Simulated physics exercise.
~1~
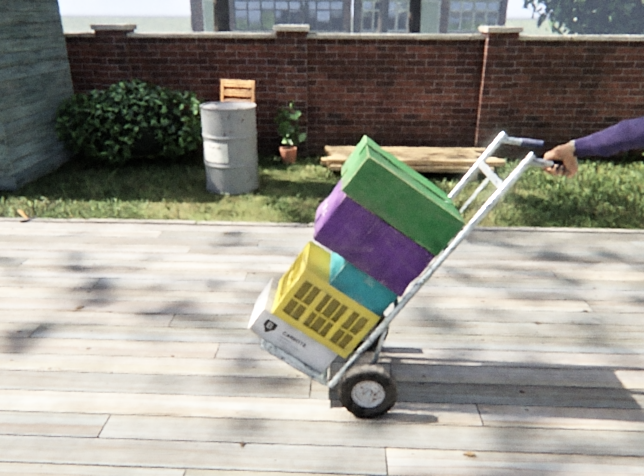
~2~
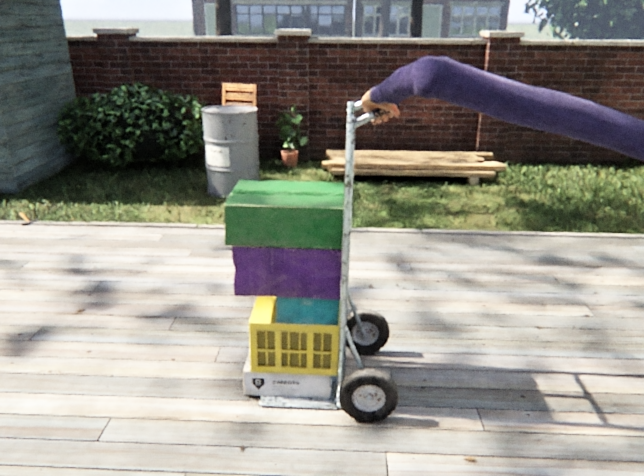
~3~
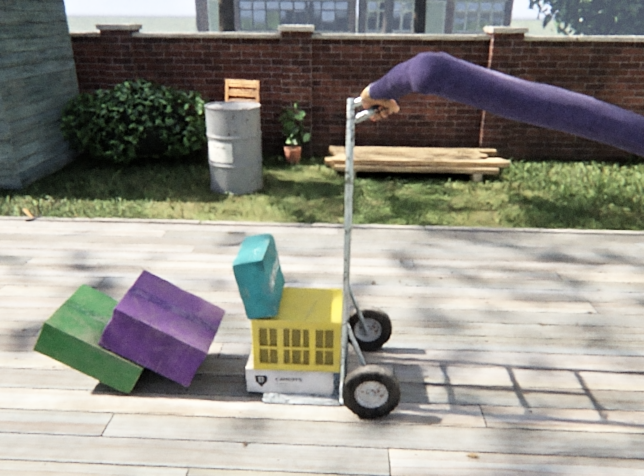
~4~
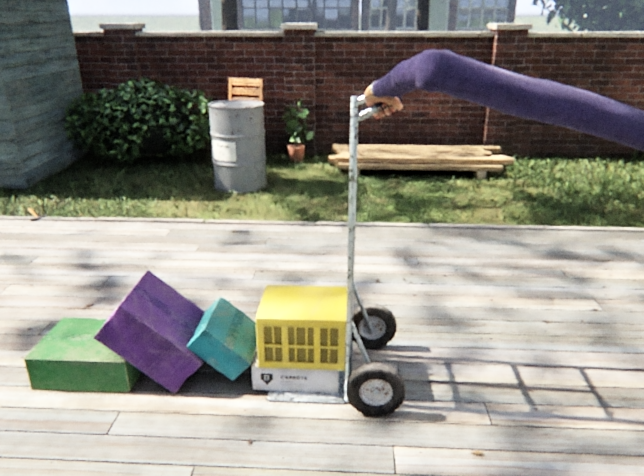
A purple-sleeved arm tipped a loaded hand truck upright on a wooden deck, and the green and purple boxes toppled off to the left, followed by the turquoise one, leaving the yellow crate still sitting on the white parcel.
